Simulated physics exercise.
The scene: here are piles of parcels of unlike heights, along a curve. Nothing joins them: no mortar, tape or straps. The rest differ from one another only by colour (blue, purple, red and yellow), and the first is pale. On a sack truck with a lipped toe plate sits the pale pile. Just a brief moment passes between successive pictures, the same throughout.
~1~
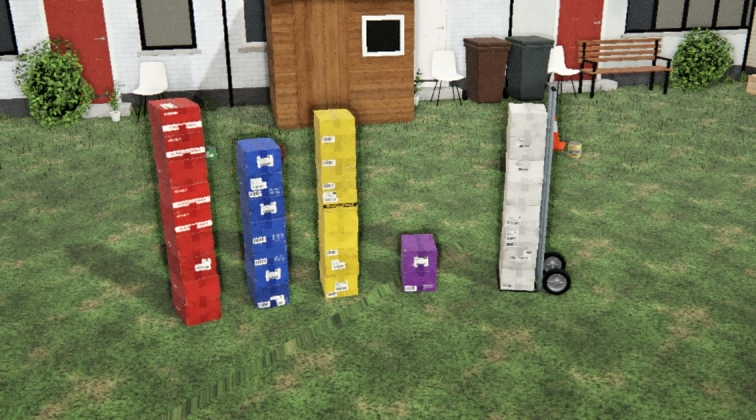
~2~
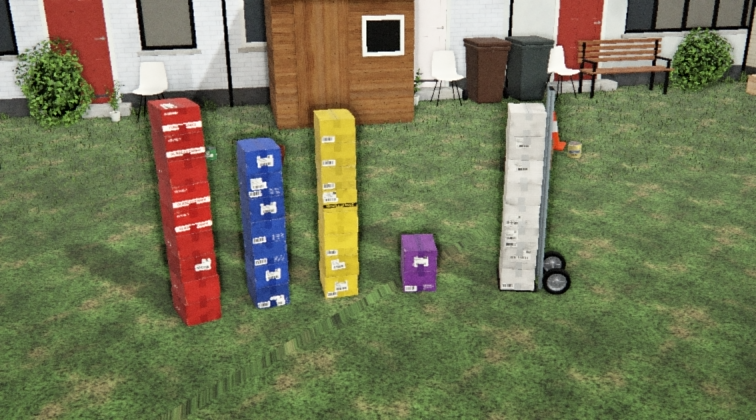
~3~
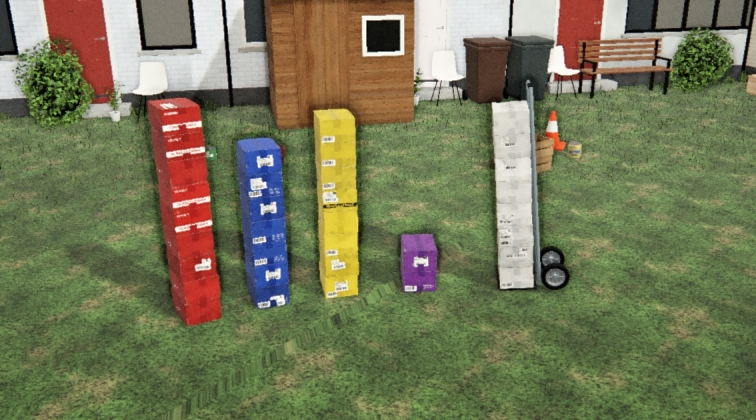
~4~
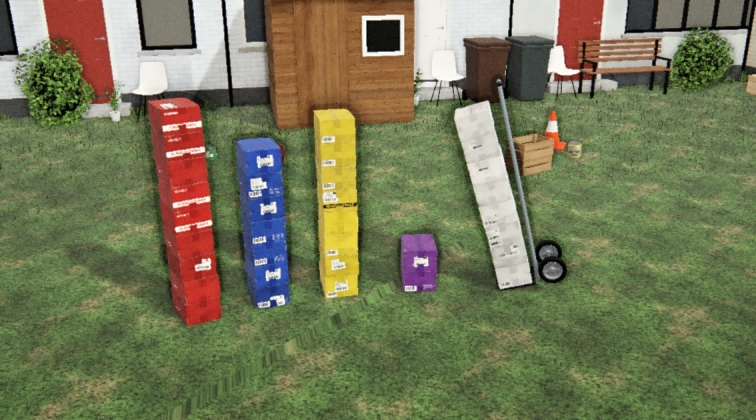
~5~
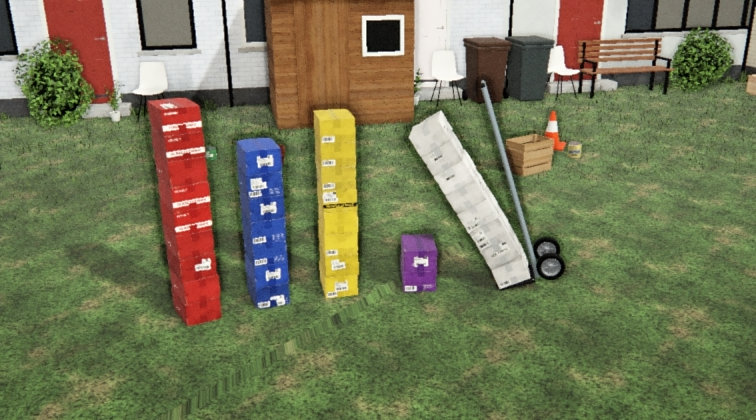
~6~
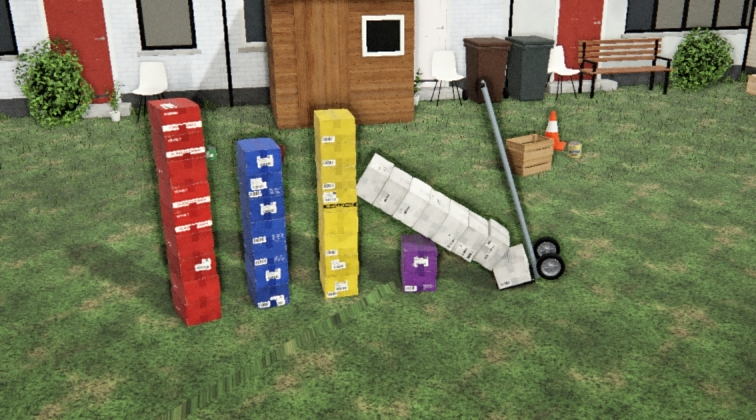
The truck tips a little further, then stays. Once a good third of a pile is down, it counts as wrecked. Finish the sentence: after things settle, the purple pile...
It remains mostly standing.
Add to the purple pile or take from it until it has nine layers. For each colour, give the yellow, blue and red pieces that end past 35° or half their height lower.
Yellow 7, blue 7, red 9.
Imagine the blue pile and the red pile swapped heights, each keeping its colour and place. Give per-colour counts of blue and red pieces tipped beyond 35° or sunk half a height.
Blue 0, red 0.
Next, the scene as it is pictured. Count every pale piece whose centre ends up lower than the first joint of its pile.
Count = 6.
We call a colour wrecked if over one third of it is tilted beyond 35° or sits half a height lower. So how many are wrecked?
The answer is 0.
Soon after the last picture, 7 of the pale pile down; none of the 2 purple parcels down (0 of 26 in all colours); top purple parcel unmoved.
A little later, 7 of the pale pile down; none of the 2 purple parcels down (0 of 26 in all colours); top purple parcel shifted a little; top yellow parcel shifted a little.
At rest, 7 of the pale pile down; none of the 2 purple parcels down (0 of 26 in all colours); top purple parcel shifted a little; top yellow parcel shifted a little. As the last picture would show them, middles, top purple parcel near (415, 253), top yellow parcel near (331, 126).
